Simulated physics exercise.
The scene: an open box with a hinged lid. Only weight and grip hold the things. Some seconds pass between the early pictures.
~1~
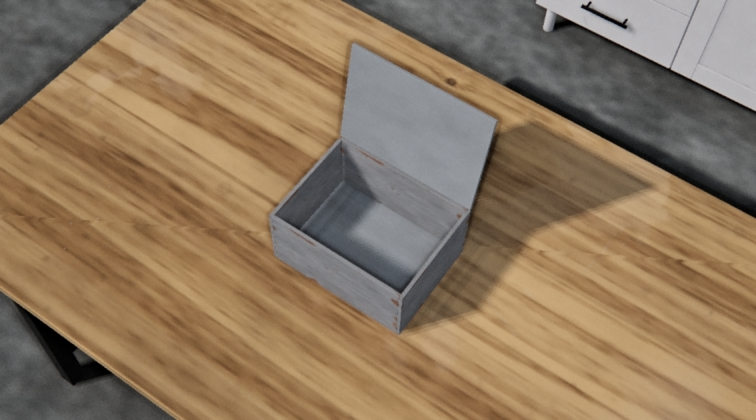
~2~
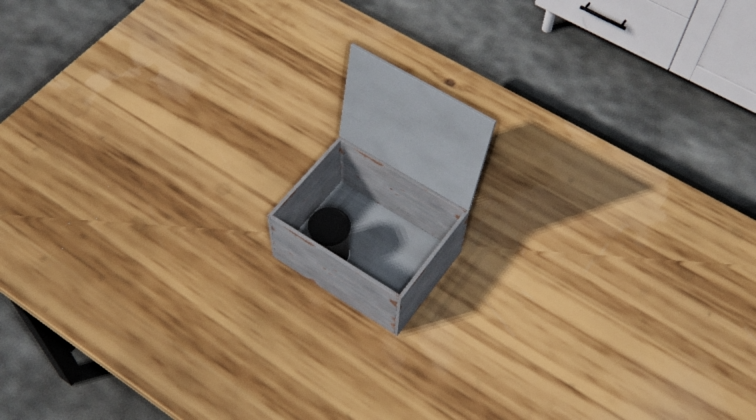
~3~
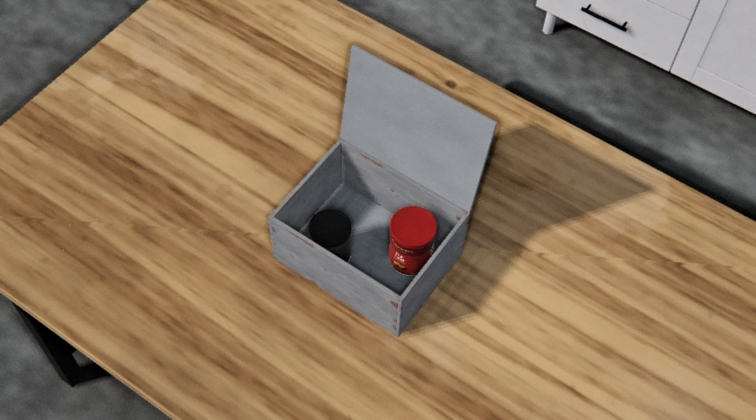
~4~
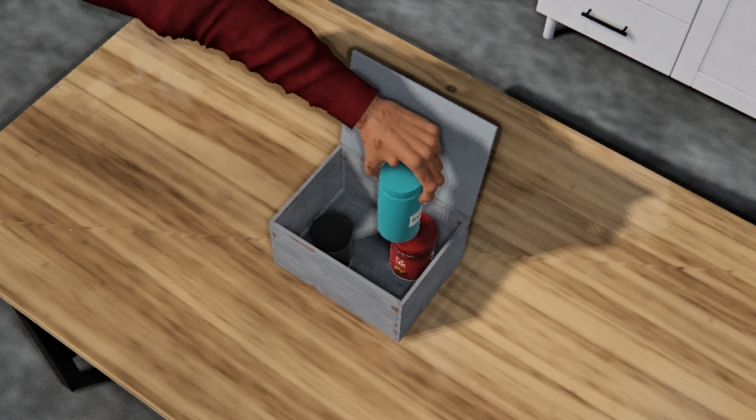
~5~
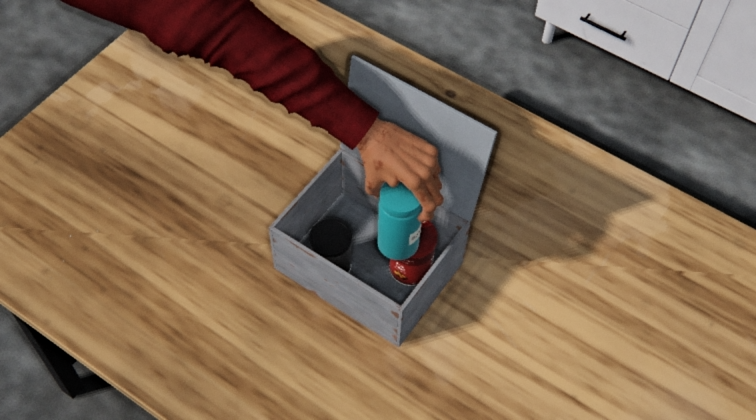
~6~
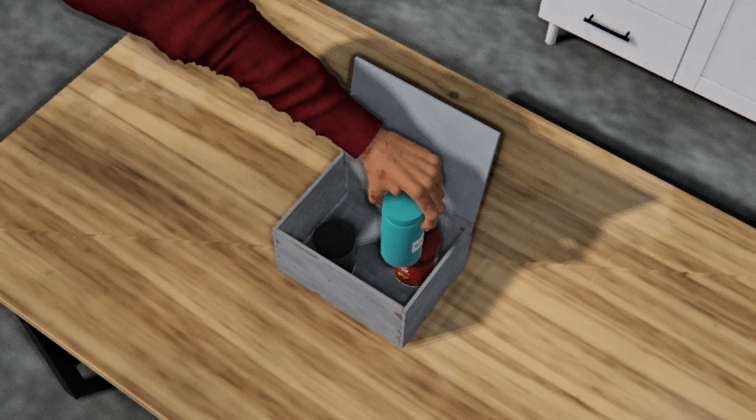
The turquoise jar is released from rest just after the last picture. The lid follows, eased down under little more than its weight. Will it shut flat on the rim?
Here the lid is held up.
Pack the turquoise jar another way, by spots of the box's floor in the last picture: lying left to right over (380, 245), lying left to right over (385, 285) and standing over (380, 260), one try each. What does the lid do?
First, it stays ajar; second, it stays ajar; third, it closes.
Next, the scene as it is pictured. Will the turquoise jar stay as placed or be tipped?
The turquoise jar tips.
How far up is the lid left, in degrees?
About 20°.
Then, 0.60 s after the last picture, turquoise jar tipped 57° from how it was near (375, 261).
Then, 1.30 s after the last picture, lid 78° above the rim; turquoise jar tipped 67° from how it was near (361, 247).
Then, 1.60 s after the last picture, lid 59° above the rim; turquoise jar tipped 66° from how it was near (357, 243).
Then, 2.00 s after the last picture, lid 30° above the rim; turquoise jar tipped 65° from how it was near (355, 241).
At rest, lid 21° above the rim; tipped over in the box, turquoise jar; the other 2 in place. Seen from the same camera at the end, turquoise jar near (355, 241).
